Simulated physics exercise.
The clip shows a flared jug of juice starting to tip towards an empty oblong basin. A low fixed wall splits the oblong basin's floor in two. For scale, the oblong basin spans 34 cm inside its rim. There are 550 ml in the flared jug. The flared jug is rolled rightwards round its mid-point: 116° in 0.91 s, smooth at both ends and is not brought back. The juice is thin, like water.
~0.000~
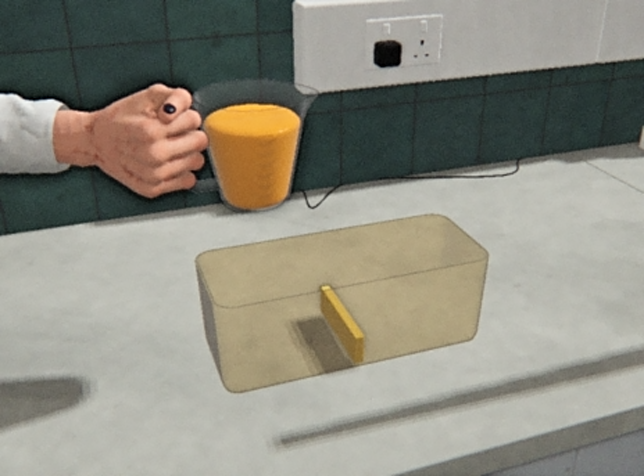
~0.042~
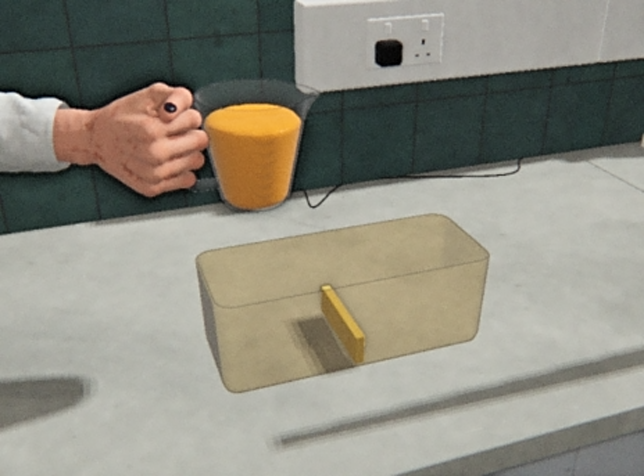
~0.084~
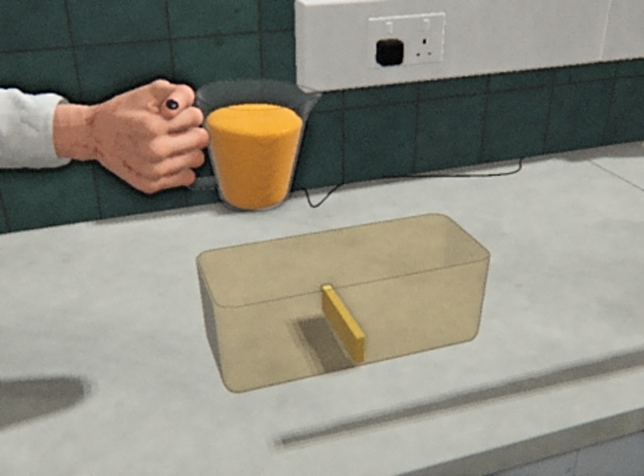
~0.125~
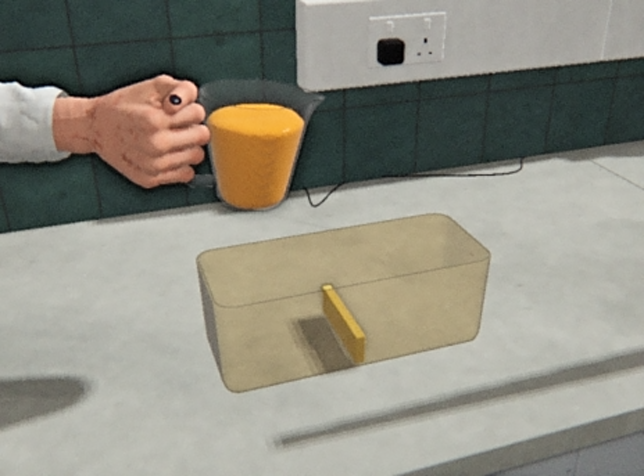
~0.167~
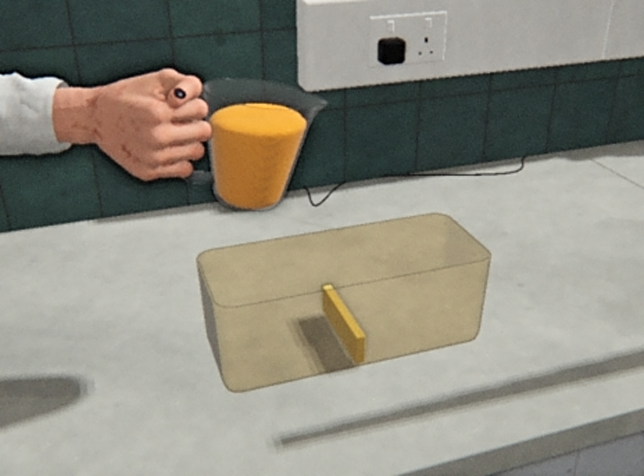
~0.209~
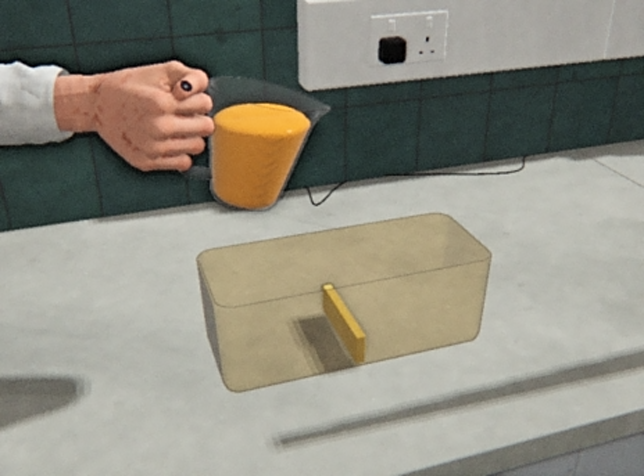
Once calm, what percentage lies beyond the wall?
About 79 per cent.
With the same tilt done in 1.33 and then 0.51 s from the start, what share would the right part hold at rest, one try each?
In turn about 85 and 60 per cent.
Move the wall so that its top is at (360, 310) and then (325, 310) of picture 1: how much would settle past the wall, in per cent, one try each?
In turn about 50 and 90 per cent.
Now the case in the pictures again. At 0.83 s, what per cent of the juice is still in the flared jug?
Near 7 in a hundred.
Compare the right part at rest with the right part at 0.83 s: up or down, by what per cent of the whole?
It goes up by about 10.
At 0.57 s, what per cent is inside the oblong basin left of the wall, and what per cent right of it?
Some 0 per cent left and 7 right.
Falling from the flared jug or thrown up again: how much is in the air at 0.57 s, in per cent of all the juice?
About 26 per cent.
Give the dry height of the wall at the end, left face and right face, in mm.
Some 34 mm on the left and 18 mm on the right.
By 0.57 s the tilt is 80° and 67 per cent is still to pour, 0 is left of the wall and 7 right of it.
By 0.83 s the tilt is 114° and 7 per cent is still to pour, 10 is left of the wall and 69 right of it.
By 1.11 s the tilt is 116° and 0 per cent is still to pour, 19 is left of the wall and 79 right of it.
By 1.41 s the tilt is 116° and 0 per cent is still to pour, 19 is left of the wall and 79 right of it.
At rest 19 per cent lies left of the wall, 79 right of it and 1 outside.
